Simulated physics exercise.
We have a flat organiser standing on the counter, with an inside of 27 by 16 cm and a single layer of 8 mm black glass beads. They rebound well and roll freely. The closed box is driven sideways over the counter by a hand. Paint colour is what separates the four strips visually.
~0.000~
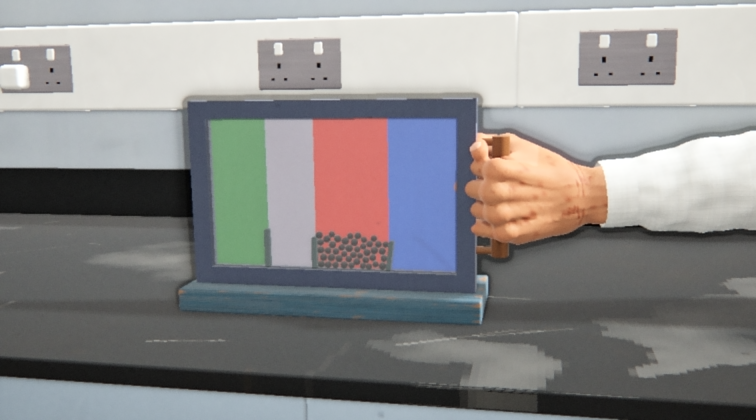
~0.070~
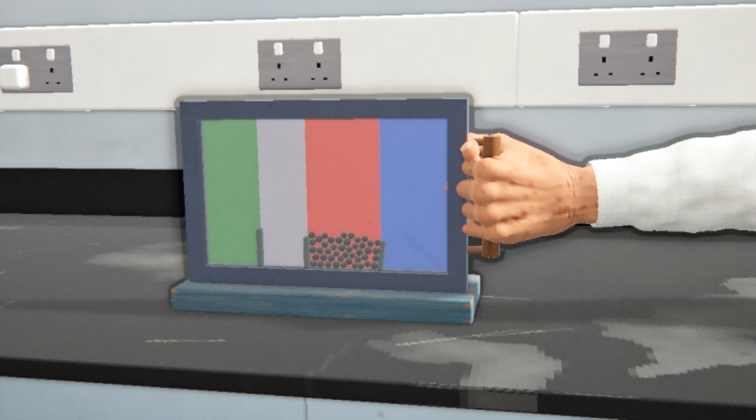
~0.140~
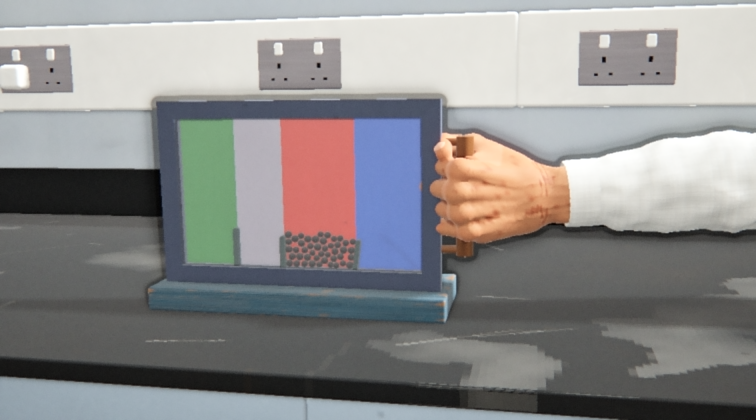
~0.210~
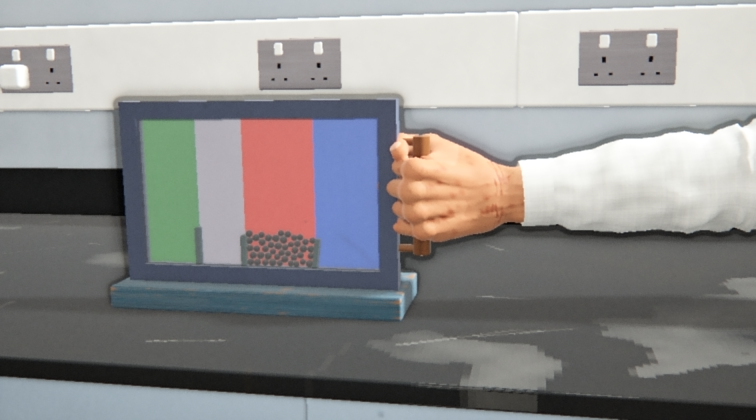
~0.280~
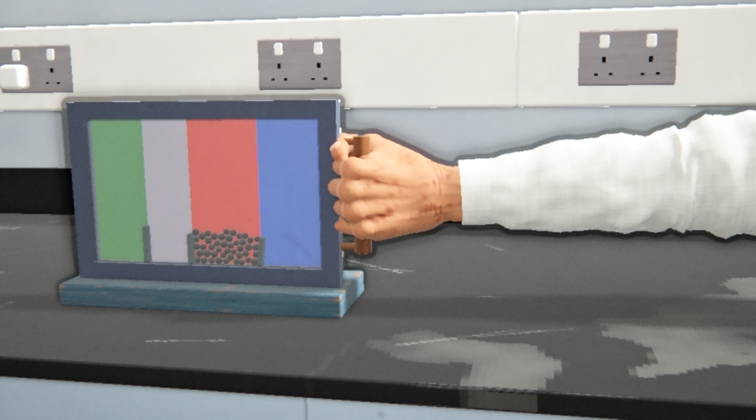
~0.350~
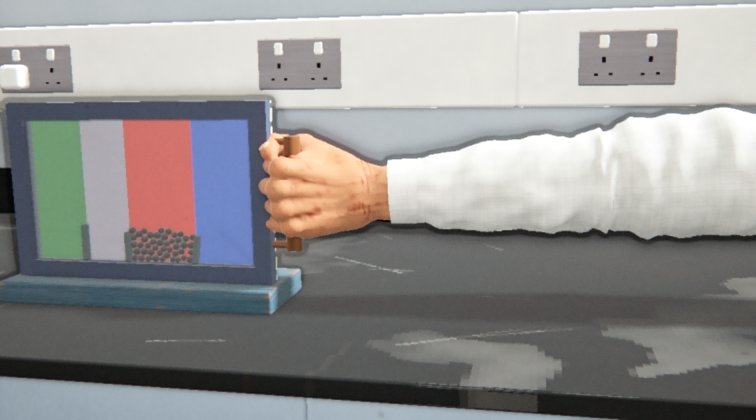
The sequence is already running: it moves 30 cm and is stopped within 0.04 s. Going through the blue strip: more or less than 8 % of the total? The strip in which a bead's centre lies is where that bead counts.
Blue: Less than 8 %.
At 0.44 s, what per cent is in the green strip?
Roughly 0 per cent of it.
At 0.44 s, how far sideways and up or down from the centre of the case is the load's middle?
Position estimate: Right 1 cm, below 6 cm.
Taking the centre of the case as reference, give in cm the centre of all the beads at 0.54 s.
The middle sits around 1 cm right and 6 cm below.
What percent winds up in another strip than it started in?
Roughly 15 per cent.
After 0.44 s, it is 30 cm to the left; the beads' middle is 1 cm right of and 6 cm below the centre; red 100 %.
After 0.54 s, it is 30 cm to the left; the beads' middle is 1 cm right of and 6 cm below the centre; red 85 %, grey 15 %.
After 0.69 s, it is 30 cm to the left; the beads' middle is 1 cm right of and 6 cm below the centre; red 85 %, grey 15 %.
All still by 1.5 s, it is 30 cm to the left; red 85 %, blue 0 %, green 0 %, grey 15 %.
